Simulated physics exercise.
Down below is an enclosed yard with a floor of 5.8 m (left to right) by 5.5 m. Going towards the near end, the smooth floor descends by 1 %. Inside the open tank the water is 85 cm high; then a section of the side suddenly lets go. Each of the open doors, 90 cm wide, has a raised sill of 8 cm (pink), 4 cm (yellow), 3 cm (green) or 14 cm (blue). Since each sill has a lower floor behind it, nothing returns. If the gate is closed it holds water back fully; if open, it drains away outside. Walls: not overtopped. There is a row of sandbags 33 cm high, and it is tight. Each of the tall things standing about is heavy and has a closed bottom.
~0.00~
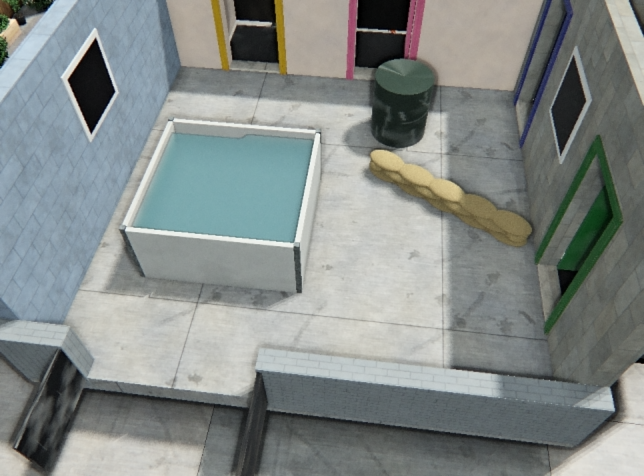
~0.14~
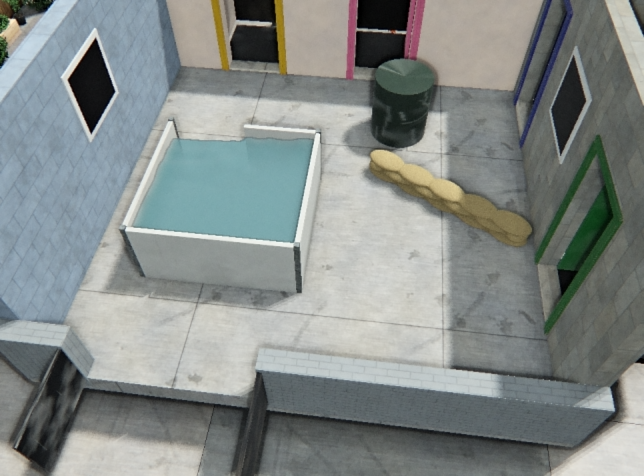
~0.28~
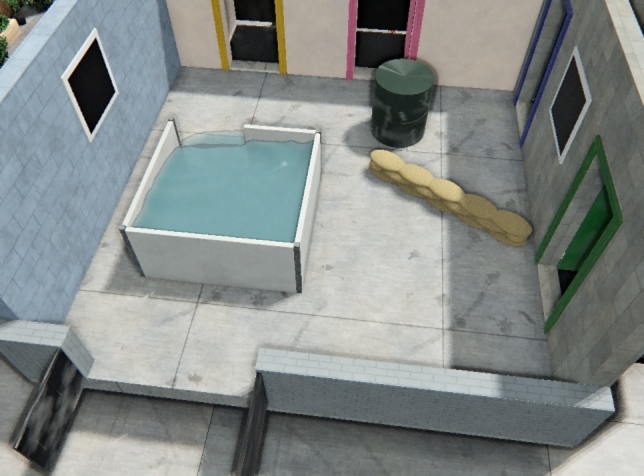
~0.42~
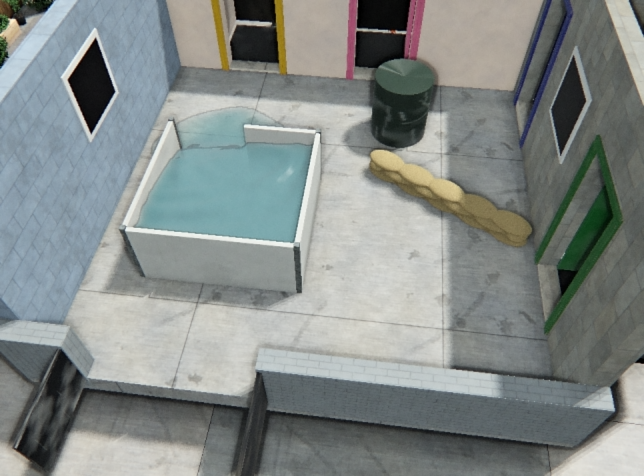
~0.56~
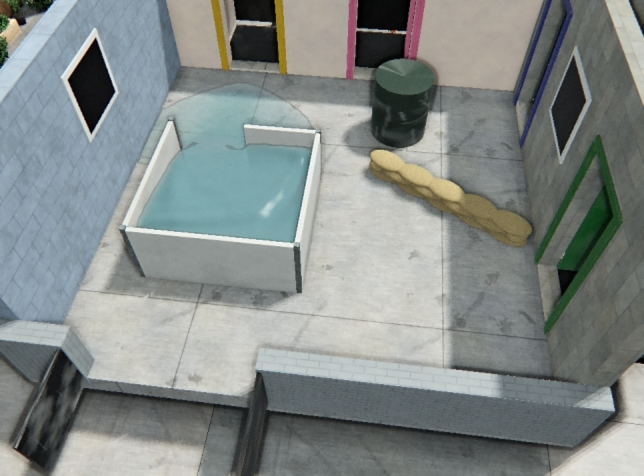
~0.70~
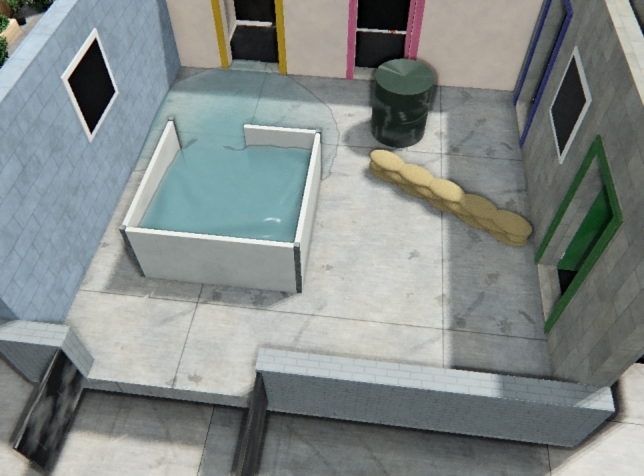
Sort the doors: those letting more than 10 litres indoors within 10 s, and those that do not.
The pink door is among those letting more in; the yellow door is among those letting more in; the green door is among those that do not; the blue door is among those letting more in.
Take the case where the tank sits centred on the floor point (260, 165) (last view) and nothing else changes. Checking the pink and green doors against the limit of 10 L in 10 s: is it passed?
Lab note: Pink door limit not exceeded; green door limit not exceeded.
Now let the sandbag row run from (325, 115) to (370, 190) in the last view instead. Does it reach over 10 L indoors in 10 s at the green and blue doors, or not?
So the green door comes out low enough while the blue door comes out too high.
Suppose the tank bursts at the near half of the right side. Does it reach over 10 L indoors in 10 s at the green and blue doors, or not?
So green ends up past the limit and blue ends up short of it.
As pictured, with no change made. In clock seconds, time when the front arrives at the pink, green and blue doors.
Door times: Pink 1.2 s / green 4.5 s / blue 2.6 s.
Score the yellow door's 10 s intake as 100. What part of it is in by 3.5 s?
By then it's near 60% of the total.
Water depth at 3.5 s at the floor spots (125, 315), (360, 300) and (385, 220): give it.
About 0, 0 and 0 cm.
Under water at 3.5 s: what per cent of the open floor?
Some 40 per cent of it.
After 1.4 s water covers 25 % of the floor and is deepest (57 cm) near (177, 77); pink door 9 cm at the sill, 0 L in, yellow door 15 cm at the sill, 108 L in, green door not reached, blue door not reached.
After 2.2 s water covers 30 % of the floor and is deepest (44 cm) near (282, 78); pink door 11 cm at the sill, 2 L in, yellow door 27 cm at the sill, 294 L in, green door not reached, blue door not reached.
After 3.5 s water covers 40 % of the floor and is deepest (26 cm) near (158, 118); pink door 10 cm at the sill, 8 L in, yellow door 22 cm at the sill, 470 L in, green door not reached, blue door 17 cm at the sill, 1 L in.
After 6.0 s water covers 70 % of the floor and is deepest (22 cm) near (517, 200); pink door 8 cm at the sill, 12 L in, yellow door 15 cm at the sill, 673 L in, green door 3 cm at the sill, 0 L in, blue door 17 cm at the sill, 45 L in.
After 10.0 s water covers 85 % of the floor and is deepest (16 cm) near (493, 217); pink door 9 cm at the sill, 18 L in, yellow door 9 cm at the sill, 780 L in, green door 2 cm at the sill, 1 L in, blue door 12 cm at the sill, 53 L in.
